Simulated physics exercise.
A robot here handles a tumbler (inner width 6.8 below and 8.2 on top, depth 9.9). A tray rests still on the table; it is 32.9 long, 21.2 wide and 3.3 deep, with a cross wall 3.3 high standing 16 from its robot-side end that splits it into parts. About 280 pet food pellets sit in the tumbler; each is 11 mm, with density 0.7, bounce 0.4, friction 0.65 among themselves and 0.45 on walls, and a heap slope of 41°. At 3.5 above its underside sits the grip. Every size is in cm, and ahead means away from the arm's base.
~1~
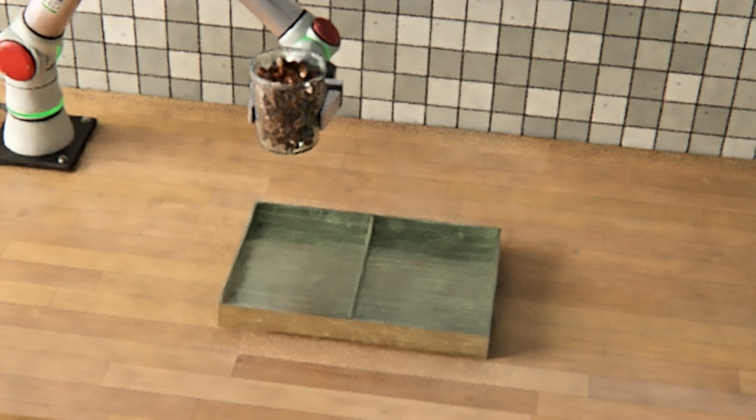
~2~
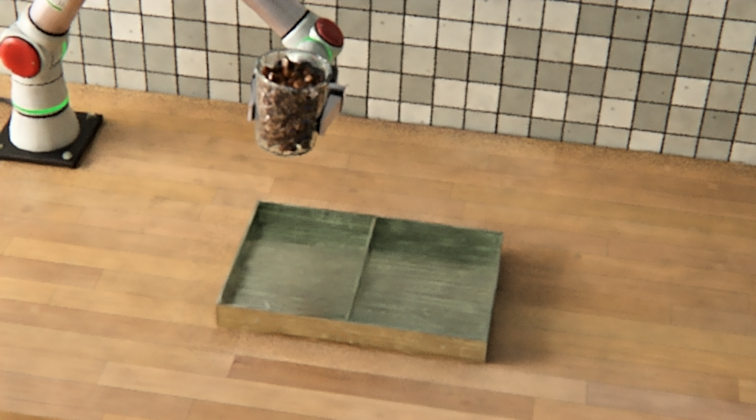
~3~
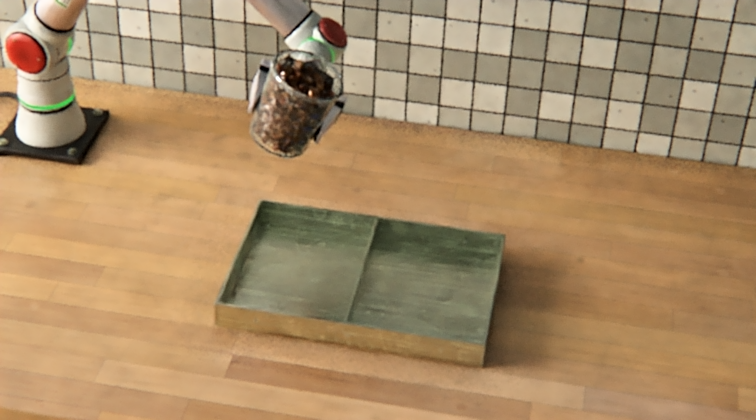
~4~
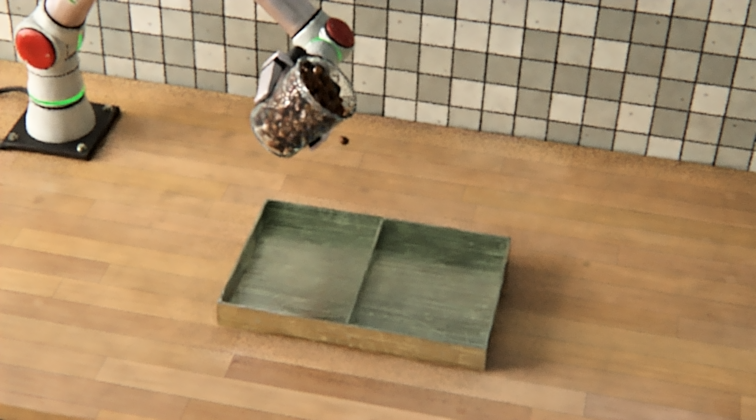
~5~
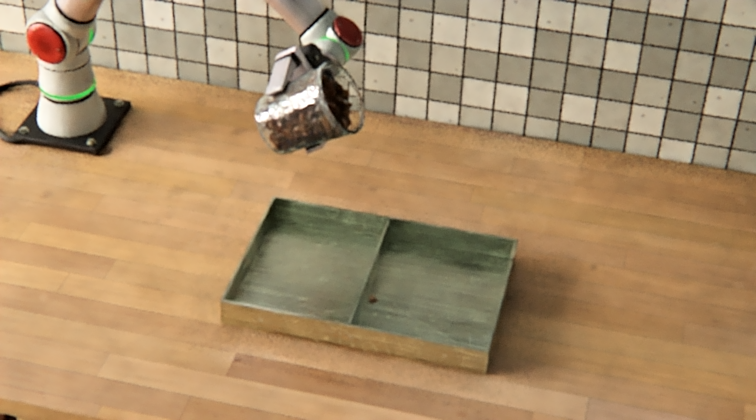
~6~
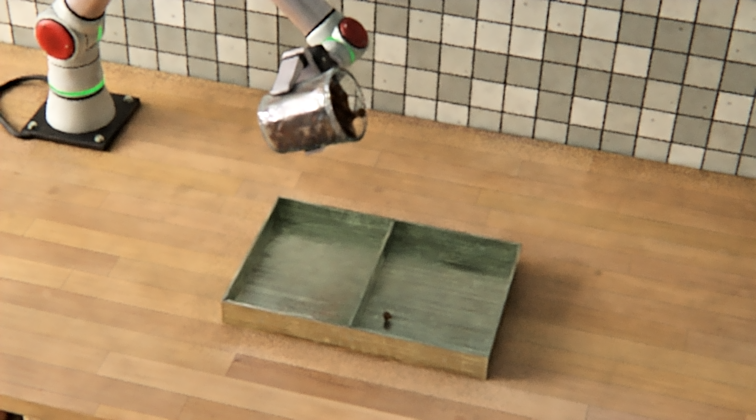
On a wooden counter, a robot arm tilting a clear tumbler of brown pellets above a divided green tray, a few bits dropping.
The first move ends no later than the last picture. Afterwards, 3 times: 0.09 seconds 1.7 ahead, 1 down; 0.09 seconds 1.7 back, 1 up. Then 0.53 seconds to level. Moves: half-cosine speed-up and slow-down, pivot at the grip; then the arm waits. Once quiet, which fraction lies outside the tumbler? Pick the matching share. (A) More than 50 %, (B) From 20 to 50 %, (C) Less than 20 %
The answer is C.
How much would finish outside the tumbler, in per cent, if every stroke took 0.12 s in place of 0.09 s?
Estimate for that case: 0 %.
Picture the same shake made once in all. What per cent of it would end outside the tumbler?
In that case it would be roughly 5 per cent.
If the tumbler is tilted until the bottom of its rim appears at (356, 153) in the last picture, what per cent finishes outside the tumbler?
That comes to some 35 percent.
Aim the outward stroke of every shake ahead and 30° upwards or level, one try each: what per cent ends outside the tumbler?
Estimates, in order: 20 % then 15 %.
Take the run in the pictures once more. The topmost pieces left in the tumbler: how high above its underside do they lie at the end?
Height at rest: Approx. 10.0 cm.
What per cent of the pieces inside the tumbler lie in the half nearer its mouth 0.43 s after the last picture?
Near 50 in a hundred.
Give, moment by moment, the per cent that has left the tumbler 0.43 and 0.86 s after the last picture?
I'd put it near 5 percent first and near 5 percent later.
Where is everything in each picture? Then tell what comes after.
Tumbler middle at (288, 104), level; upper third of the load around (288, 85), from x 260 to 315, top at y 60; 284 in the tumbler, in the first frame.
Tumbler middle at (289, 105), tilted 6° forward; upper third of the load around (291, 86), from x 260 to 320, top at y 60, in the second frame.
Tumbler middle at (293, 107), tilted 21° forward; upper third of the load around (294, 89), from x 260 to 330, top at y 65, in the third frame.
Tumbler middle at (300, 110), tilted 41° forward; upper third of the load around (303, 93), from x 260 to 345, top at y 70; 283 in the tumbler, 1 in flight or on a rim, in the fourth frame.
Tumbler middle at (307, 112), tilted 56° forward; upper third of the load around (312, 96), from x 265 to 375, top at y 75; 283 in the tumbler, 1 in the far-side part, in the fifth frame.
Tumbler middle at (310, 115), tilted 62° forward; upper third of the load around (315, 99), from x 270 to 385, top at y 80; 283 in the tumbler, 1 in the far-side part, in the sixth frame.
Then, 0.43 s later, tilted 62° forward, highest piece 28 above the table; 272 in the tumbler, 3 in the far-side part, 9 in flight or on a rim.
Then, 0.86 s later, tilted 22° forward, highest piece 31 above the table; 266 in the tumbler, 18 in the far-side part.
Then, 1.27 s later, level, highest piece 32 above the table; 266 in the tumbler, 18 in the far-side part.
Then, 2.32 s later, level, highest piece 32 above the table; 266 in the tumbler, 18 in the far-side part.
At rest, 266 in the tumbler, 18 in the far-side part. That is 6 % outside the tumbler.
